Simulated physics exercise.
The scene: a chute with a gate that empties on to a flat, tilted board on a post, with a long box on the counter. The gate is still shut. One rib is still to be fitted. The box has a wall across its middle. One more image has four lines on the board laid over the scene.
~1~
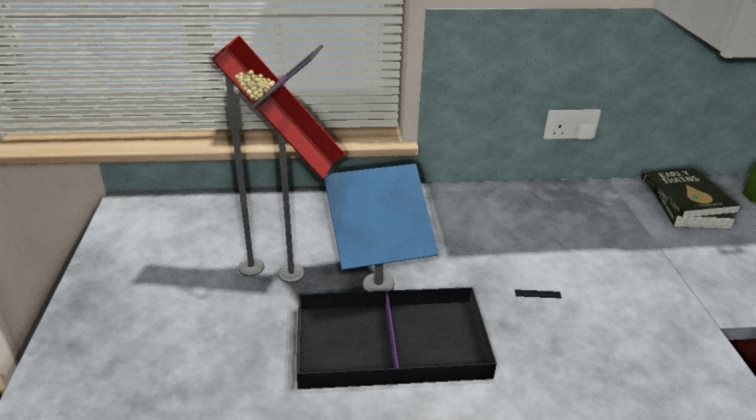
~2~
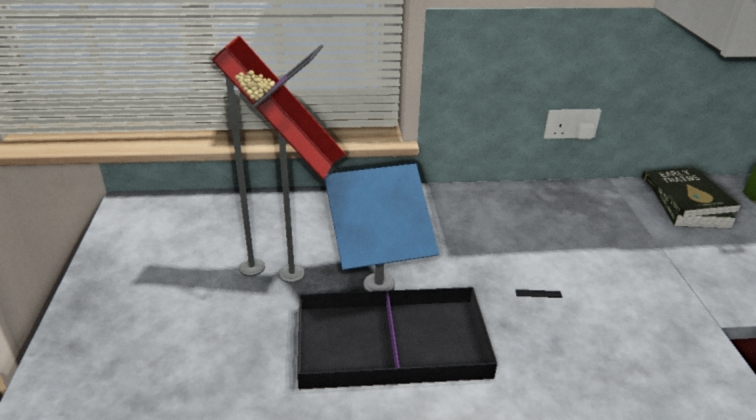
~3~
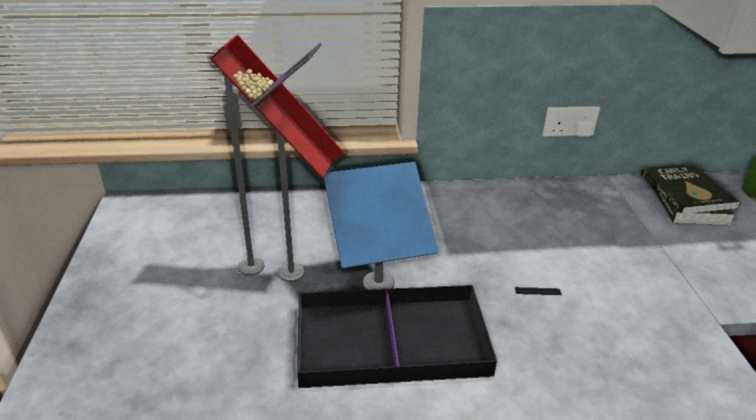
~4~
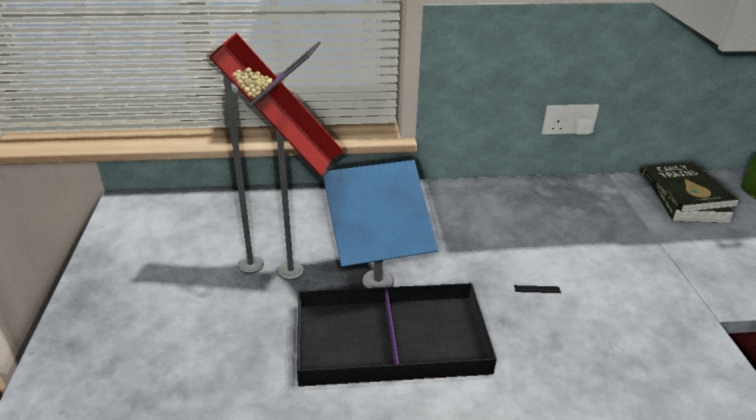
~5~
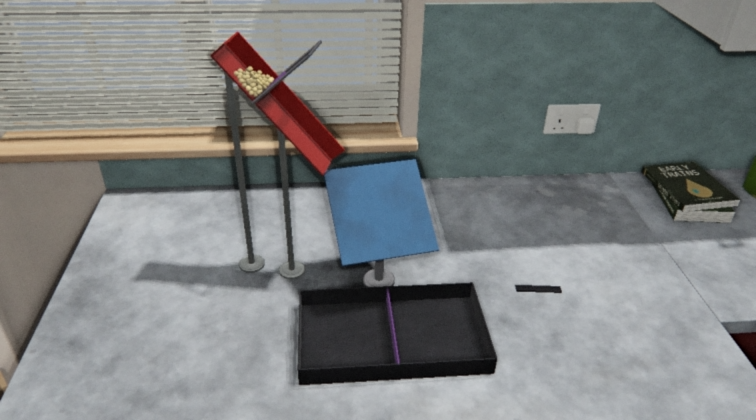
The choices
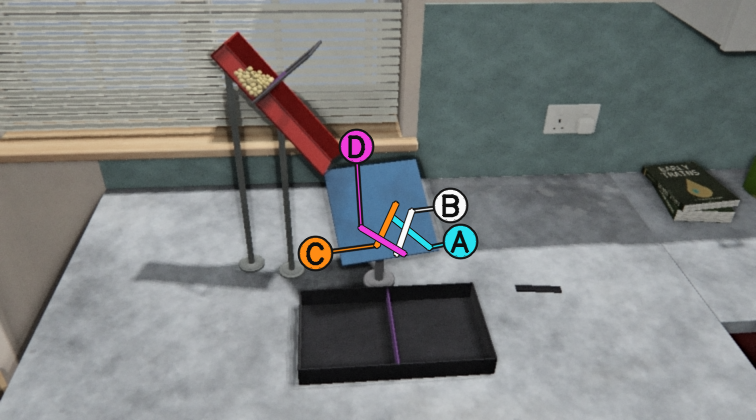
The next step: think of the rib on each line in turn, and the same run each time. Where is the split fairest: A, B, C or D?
B is best.
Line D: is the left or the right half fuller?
The right half.
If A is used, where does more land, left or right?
More lands on the right.
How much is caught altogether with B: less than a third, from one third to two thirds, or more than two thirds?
Line B gives more than two thirds.
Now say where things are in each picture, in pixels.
The first frame shows load behind the gate at (257, 85), soya beans; lip of the chute at (327, 171), sloping steeply.
The second frame shows middle of the board at (381, 214), tilted fairly steeply; middle of its low edge at (392, 262); of its high edge at (371, 169).
The third frame shows front corners of the box at (298, 372) and (497, 361); front end of its middle wall at (399, 367); gate still shut at (277, 83).
The fourth frame shows middle of the load at (255, 82); lip at (326, 169).
The fifth frame shows middle of the load at (257, 81); lip at (327, 168).
On the marked copy, line A from (391, 216) to (429, 247); line B from (411, 211) to (396, 253); line C from (395, 204) to (376, 245); line D from (361, 227) to (403, 253).
For line A, of what is caught, a small part in the left half, nearly all in the right.
For line B, of what is caught, about two thirds in the left half, about a third in the right.
For line C, of what is caught, most in the left half, about a quarter in the right.
For line D, of what is caught, a small part in the left half, nearly all in the right.
